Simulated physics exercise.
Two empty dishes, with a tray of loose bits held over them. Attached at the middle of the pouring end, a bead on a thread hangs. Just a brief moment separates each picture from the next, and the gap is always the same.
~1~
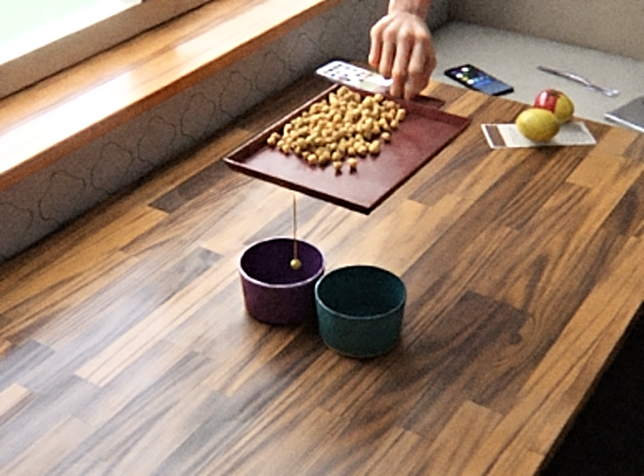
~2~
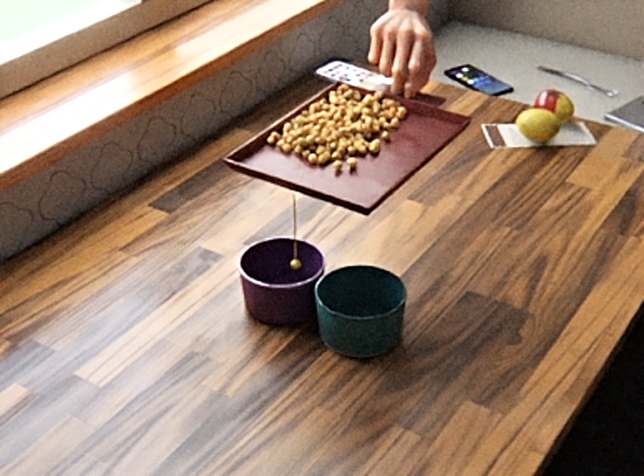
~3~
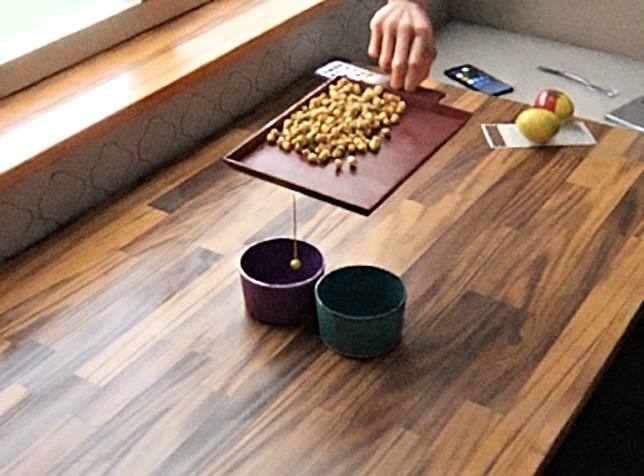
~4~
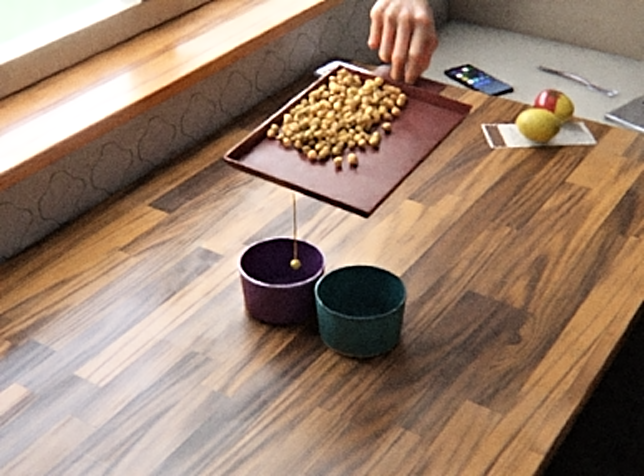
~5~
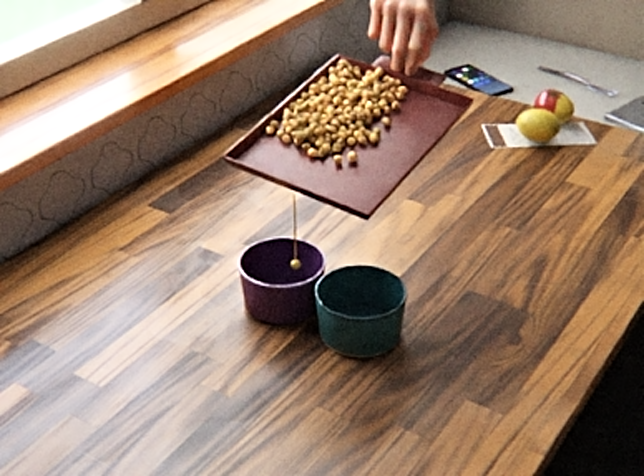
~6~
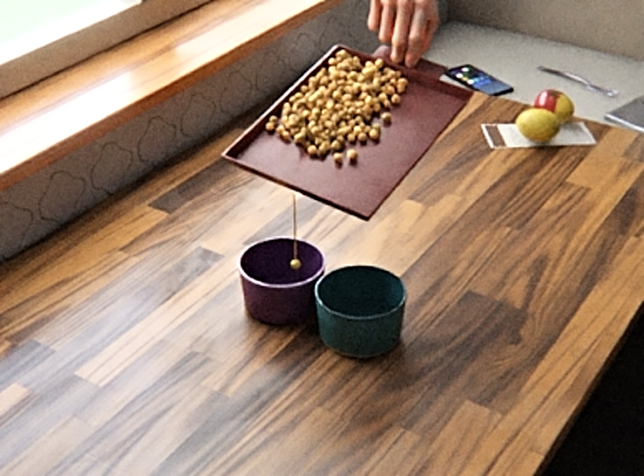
At the start, a hand holds a reddish tray of dried chickpeas above a purple dish and a teal dish, a bead hanging from its near edge. The hand then slowly raises the far end of the tray, steepening it, while the near edge dips slightly at its right corner.
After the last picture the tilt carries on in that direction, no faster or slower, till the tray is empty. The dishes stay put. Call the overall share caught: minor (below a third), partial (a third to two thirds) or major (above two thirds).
Partial - a third to two thirds.
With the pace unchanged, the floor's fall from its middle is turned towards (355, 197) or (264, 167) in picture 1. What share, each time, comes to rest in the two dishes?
I'd say roughly 60 percent with the first slope, 20 percent with the other.
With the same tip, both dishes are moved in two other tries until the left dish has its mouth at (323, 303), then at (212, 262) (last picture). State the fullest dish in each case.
So at the first spot it's the one placed on the left, and at the second spot it's the one placed on the right.
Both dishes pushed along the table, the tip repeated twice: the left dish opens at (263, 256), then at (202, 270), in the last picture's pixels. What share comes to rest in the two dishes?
Roughly 40% the first time and 30% the second time.
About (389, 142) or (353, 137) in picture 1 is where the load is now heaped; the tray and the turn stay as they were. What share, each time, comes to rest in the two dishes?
You'd get near 50 percent first and near 50 percent after that.
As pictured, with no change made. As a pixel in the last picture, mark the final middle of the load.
I'd say the middle ends up at about (342, 344).
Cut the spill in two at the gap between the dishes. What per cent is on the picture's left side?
Close to 60 per cent.
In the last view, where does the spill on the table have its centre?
Around (316, 373).
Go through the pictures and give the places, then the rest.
Corners of the pouring end near (229, 159) and (368, 204), level; middle of the load near (341, 126), dried chickpeas; left dish near (257, 299); right dish near (337, 331); bead on its thread near (296, 265), in the first frame.
Corners of the pouring end near (229, 158) and (368, 204), level; middle of the load near (341, 125), in the second frame.
Corners of the pouring end near (229, 157) and (368, 206), tipped barely, lowest at the right corner; middle of the load near (341, 121), in the third frame.
Corners of the pouring end near (229, 156) and (367, 208), tipped a little, lowest at the right corner; middle of the load near (341, 115), in the fourth frame.
Corners of the pouring end near (229, 155) and (367, 210), tipped a little, lowest at the right corner; middle of the load near (341, 109), in the fifth frame.
Corners of the pouring end near (228, 154) and (367, 212), tipped a little, lowest at the right corner; middle of the load near (341, 103); left dish near (257, 299); right dish near (337, 331), in the sixth frame.
Shortly afterwards, tray tipped steeply; the bulk on the tray; only a few in the right dish; a little outside both; a little in the air.
Next, tray tipped right over; near half on the tray; a little in the right dish; a little outside both; near a quarter in the air.
Some moments later, tray tipped past a quarter turn; near half in the right dish; near half outside both.
In the end, tray tipped past a quarter turn; near half in the right dish; none at all in the left dish; near half outside both.
